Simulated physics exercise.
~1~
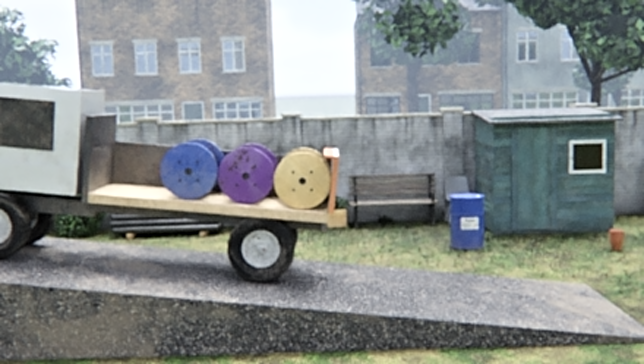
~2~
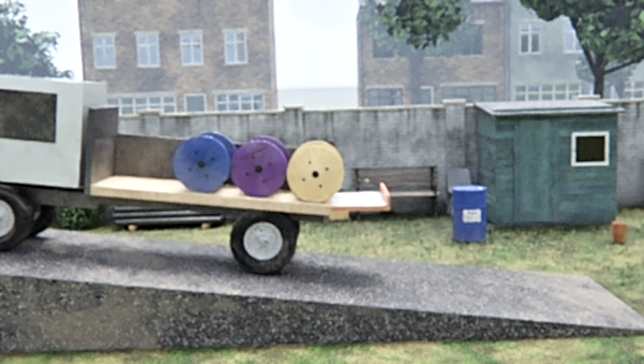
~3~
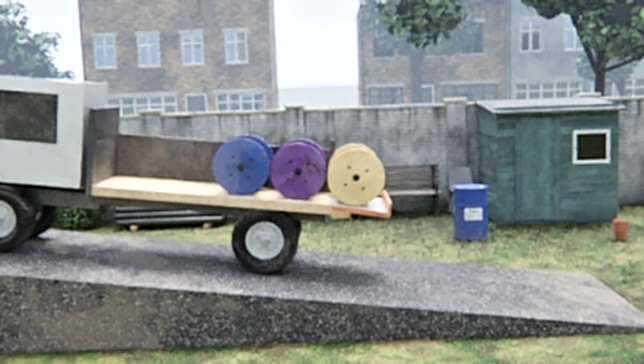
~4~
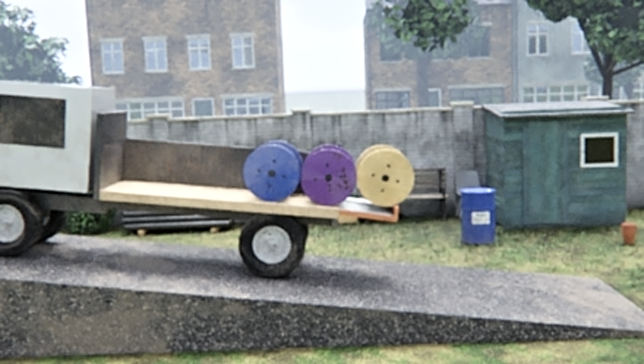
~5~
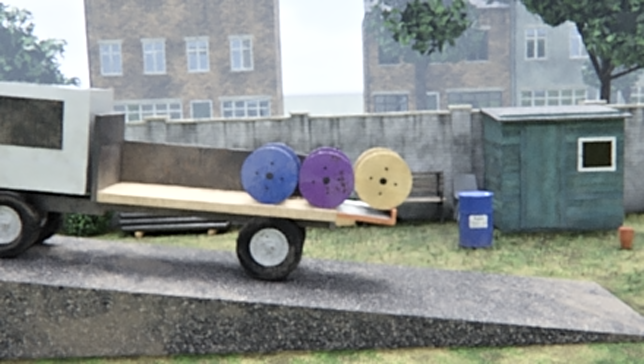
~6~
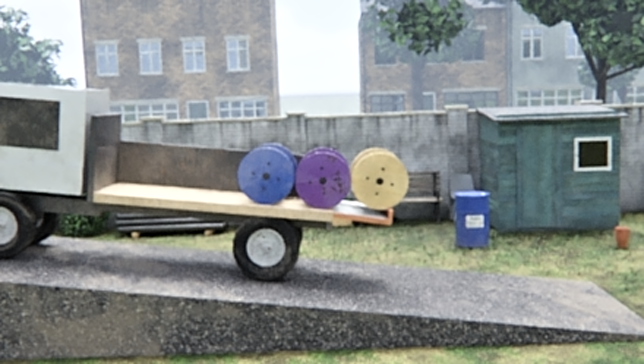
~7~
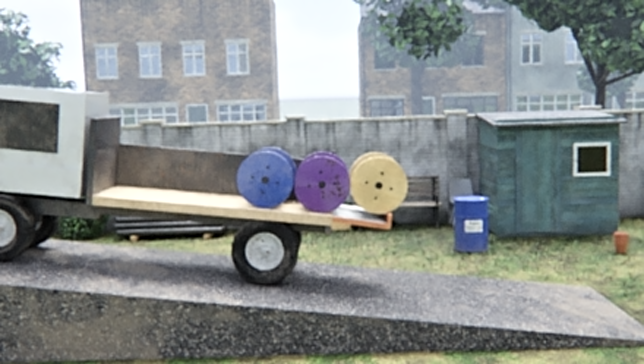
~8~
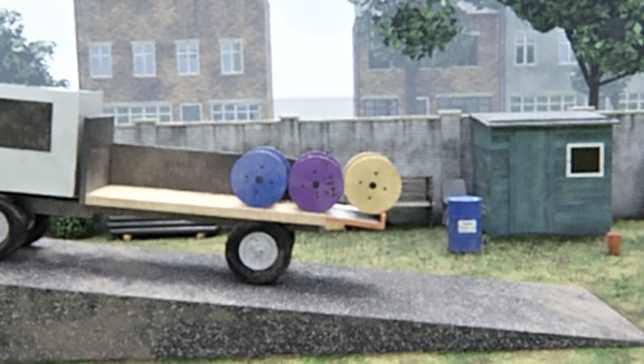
Three cable reels roll right along a truck bed as its tailgate drops, then stop aboard.
